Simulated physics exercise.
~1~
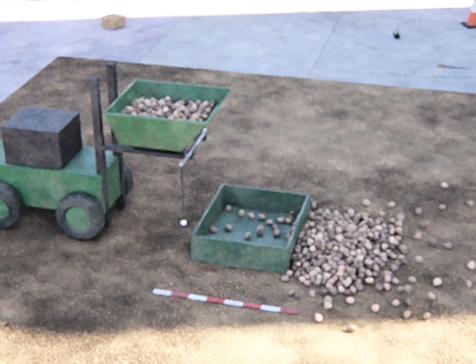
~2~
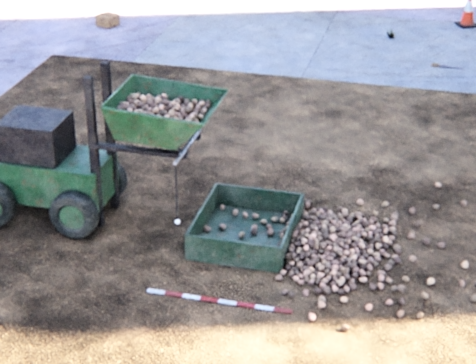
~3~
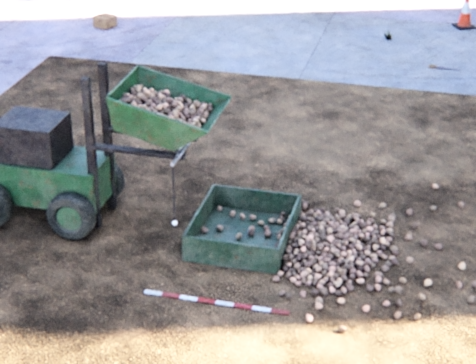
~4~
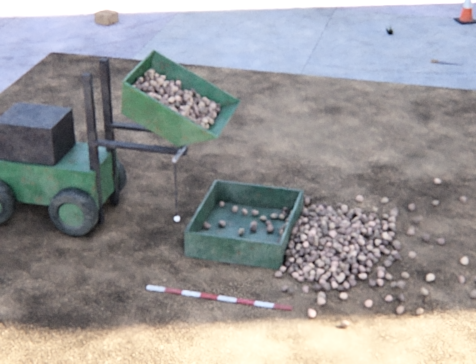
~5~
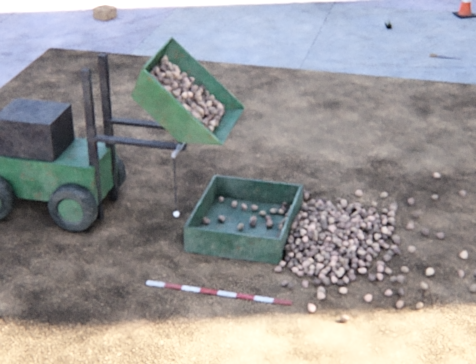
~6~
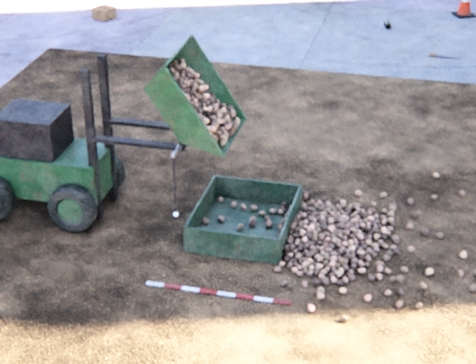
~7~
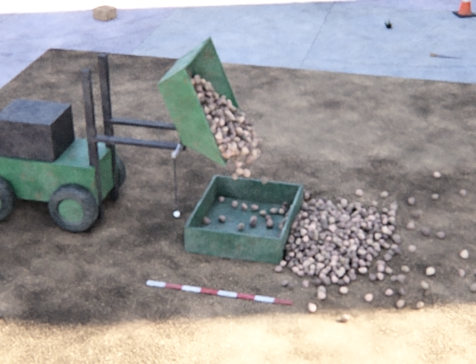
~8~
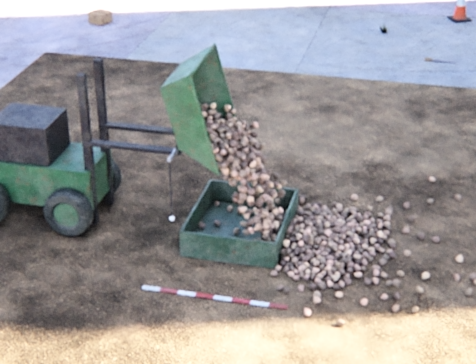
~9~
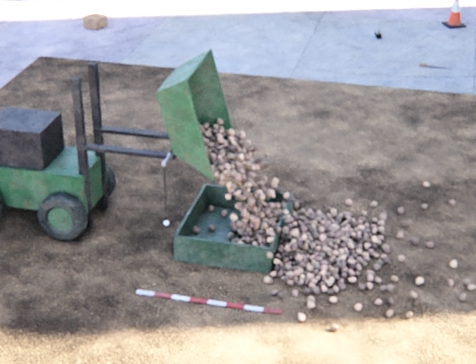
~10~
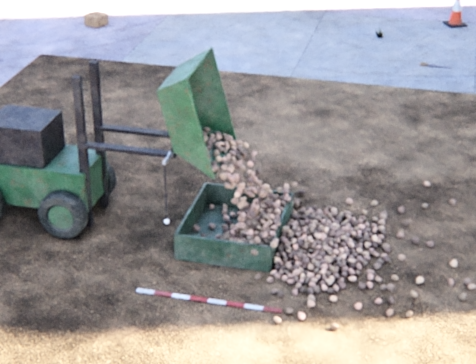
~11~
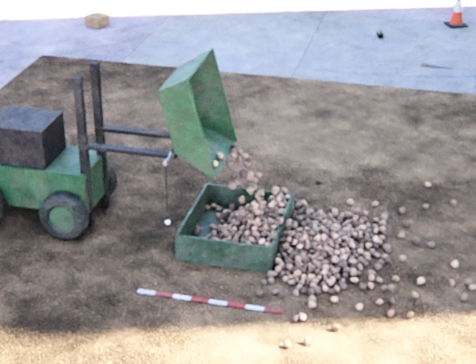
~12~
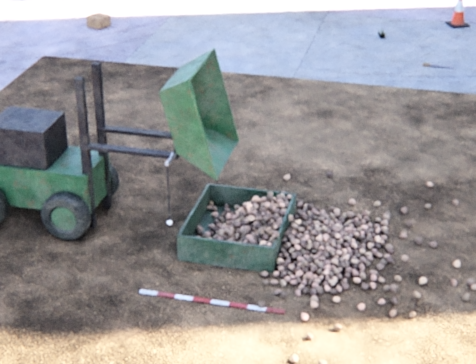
Green forklift tipping its raised skip to the right, pouring brown cobbles into the green bin beside a loose heap until emptied.
